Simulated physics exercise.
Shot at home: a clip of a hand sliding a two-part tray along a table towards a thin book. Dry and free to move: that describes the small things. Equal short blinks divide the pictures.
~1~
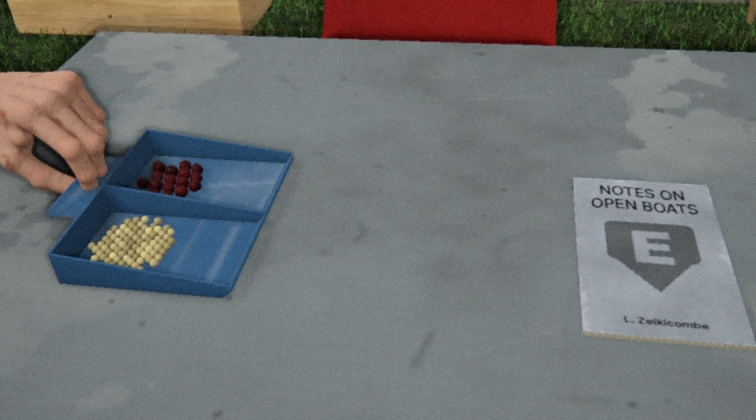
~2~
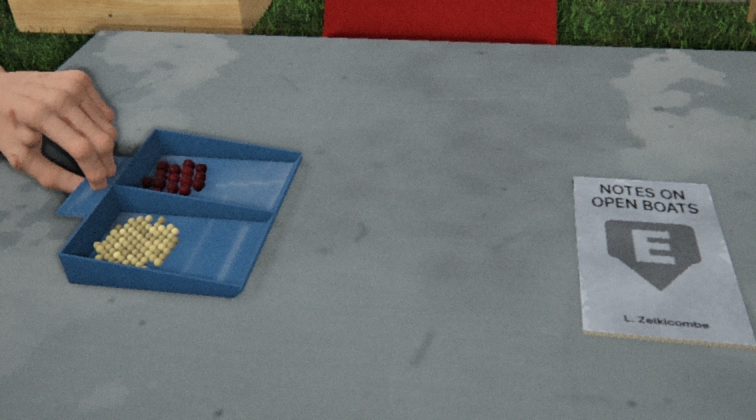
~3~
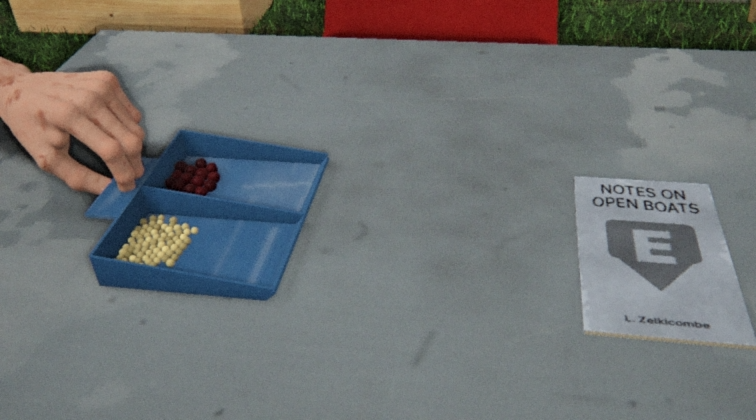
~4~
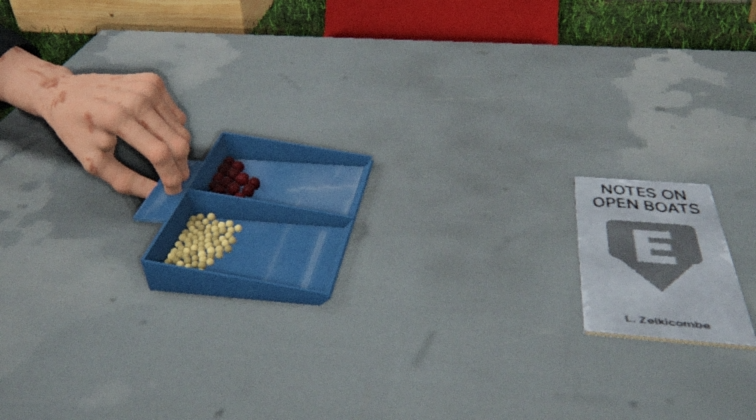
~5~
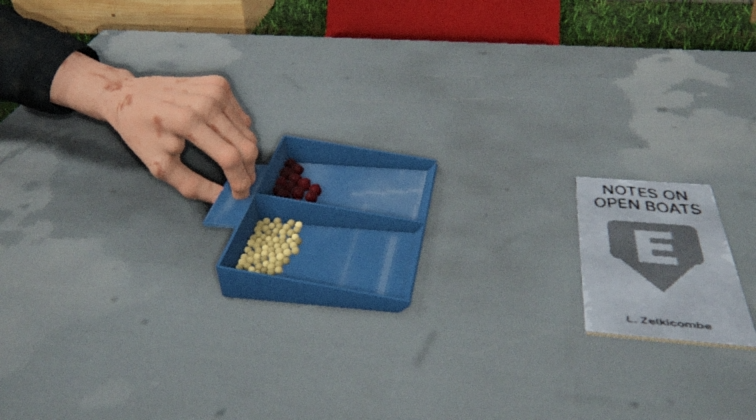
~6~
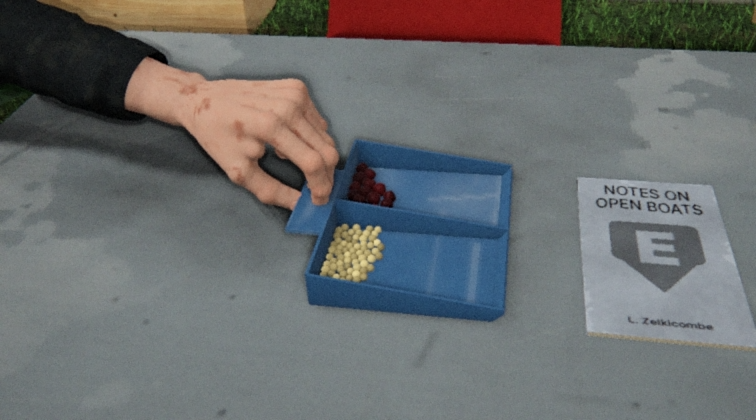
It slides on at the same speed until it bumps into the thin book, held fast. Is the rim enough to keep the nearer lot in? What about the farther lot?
As it turns out, the nearer lot partly goes over the rim, the farther lot partly goes over the rim.
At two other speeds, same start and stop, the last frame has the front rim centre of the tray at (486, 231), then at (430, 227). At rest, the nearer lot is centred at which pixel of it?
Lab note: Resting centre (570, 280) for the first pace, (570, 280) for the second.
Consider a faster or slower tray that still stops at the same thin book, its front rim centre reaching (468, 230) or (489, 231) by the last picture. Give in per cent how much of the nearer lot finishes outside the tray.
Roughly 20 percent in the first try and roughly 30 percent in the second.
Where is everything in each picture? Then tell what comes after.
In the first frame, front rim at (266, 216), at rest; thin book at (660, 291); nearer lot at (132, 244), many soya beans; farther lot at (170, 180), a few dried cherries.
In the second frame, front rim at (275, 216), hardly any of the way covered; farther lot at (174, 179).
In the third frame, front rim at (305, 217), a small part of the way covered; nearer lot at (154, 243).
In the fourth frame, front rim at (354, 221), about a quarter of the way covered; farther lot at (228, 184).
In the fifth frame, front rim at (425, 226), about half of the way covered; nearer lot at (265, 254).
In the sixth frame, front rim at (508, 233), most of the way covered; thin book at (664, 292); nearer lot at (348, 261); farther lot at (366, 193).
Then, 0.03 s past the last view, tray still sliding, front rim near (549, 236); nearer lot all inside; farther lot all inside.
Then, 0.16 s past the last view, tray stopped at the thin book; nearer lot a small part out of the tray; farther lot a small part out of the tray.
Then, 0.37 s past the last view, tray stopped at the thin book; nearer lot about a third out of the tray; farther lot about a third out of the tray.
Finally, tray stopped at the thin book; nearer lot about a third out of the tray; farther lot about a third out of the tray.
